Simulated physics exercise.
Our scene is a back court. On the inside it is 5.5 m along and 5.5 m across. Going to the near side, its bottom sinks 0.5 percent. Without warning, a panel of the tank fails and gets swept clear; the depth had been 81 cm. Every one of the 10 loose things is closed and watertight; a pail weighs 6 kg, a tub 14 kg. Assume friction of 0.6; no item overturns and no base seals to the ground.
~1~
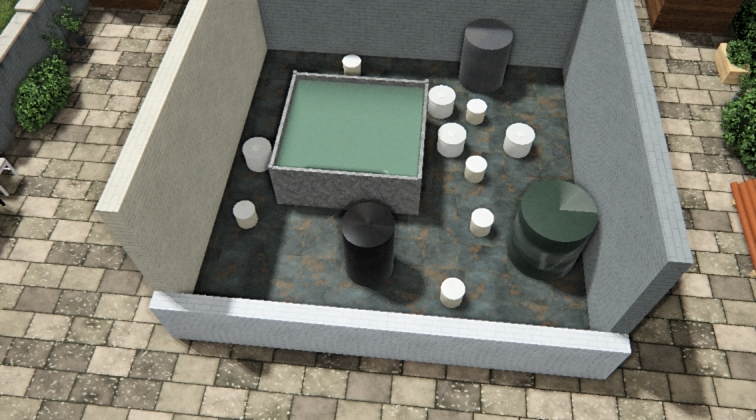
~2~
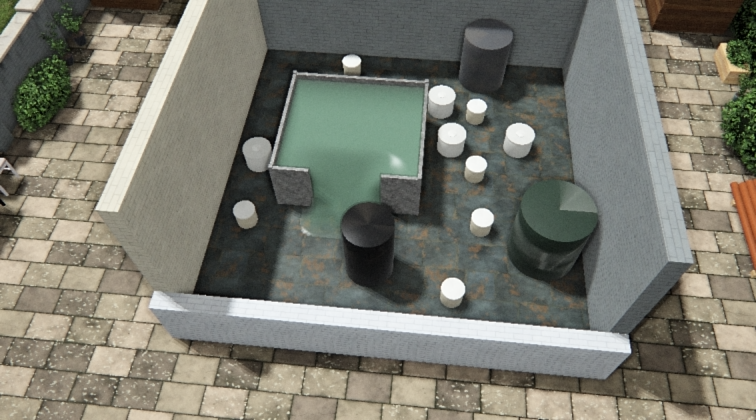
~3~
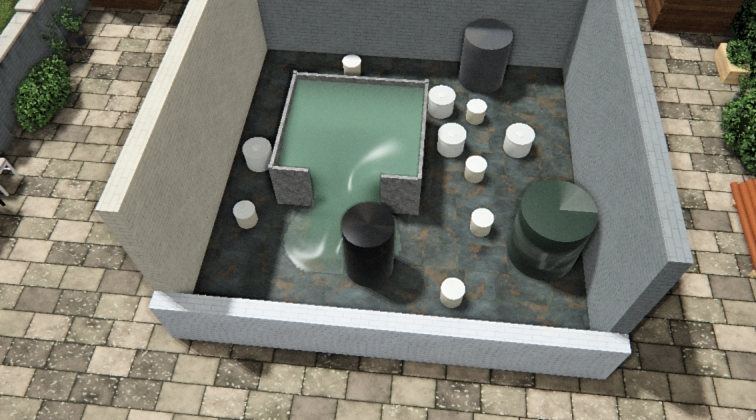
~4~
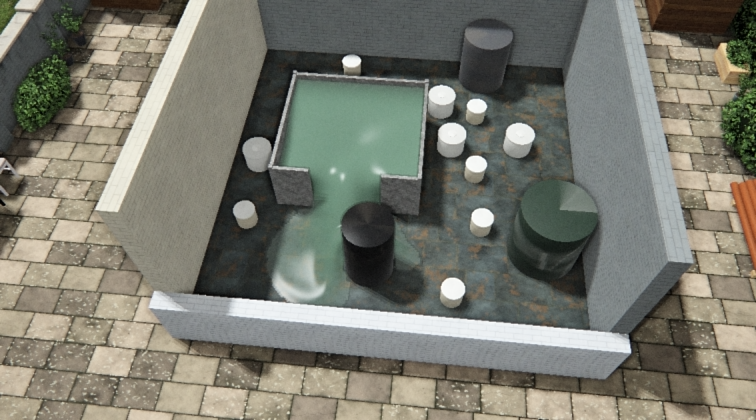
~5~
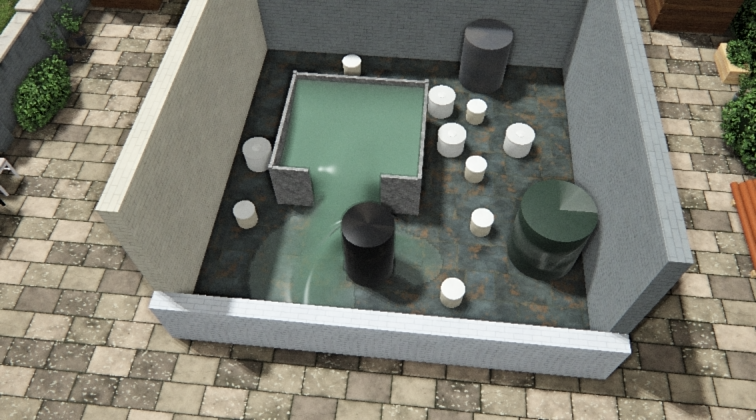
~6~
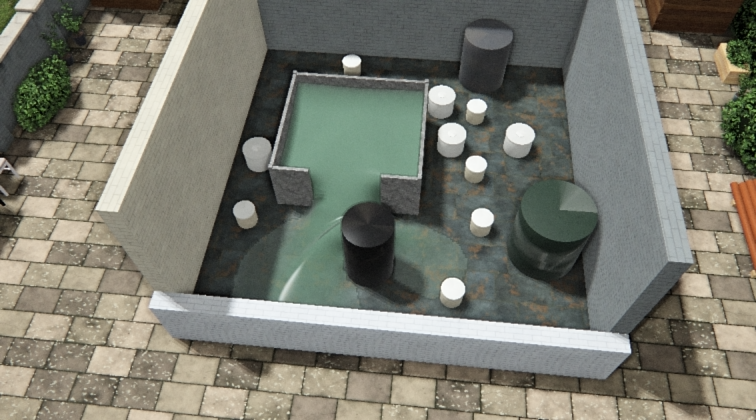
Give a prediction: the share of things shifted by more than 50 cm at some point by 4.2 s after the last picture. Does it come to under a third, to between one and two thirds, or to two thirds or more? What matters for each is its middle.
It reaches a third but not two thirds.
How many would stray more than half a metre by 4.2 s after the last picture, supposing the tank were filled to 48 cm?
The count would be 4.
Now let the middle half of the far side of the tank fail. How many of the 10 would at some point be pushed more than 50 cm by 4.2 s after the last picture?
Result: 10 of them.
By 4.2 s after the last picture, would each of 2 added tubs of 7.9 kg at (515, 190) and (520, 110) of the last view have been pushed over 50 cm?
Taking them in turn, the first is above the mark and the second below the mark.
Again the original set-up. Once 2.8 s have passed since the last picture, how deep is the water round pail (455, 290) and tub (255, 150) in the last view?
Roughly 27 and 17 cm.
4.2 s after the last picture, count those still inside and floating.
At that time, 2.
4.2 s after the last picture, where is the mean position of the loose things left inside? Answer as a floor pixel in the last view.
That lands at roughly (446, 130).
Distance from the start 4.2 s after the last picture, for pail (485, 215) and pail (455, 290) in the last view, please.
Distances: 300 cm; 200 cm.
Then, 0.4 s after the last picture 0 of 10 are over 50 cm from their spots; 0 afloat.
Then, 1.5 s after the last picture 2 of 10 are over 50 cm from their spots; 1 afloat.
Then, 2.8 s after the last picture 4 of 10 are over 50 cm from their spots; 3 afloat.
Then, 4.2 s after the last picture 5 of 10 are over 50 cm from their spots, and 5 have been at some point; 2 afloat.
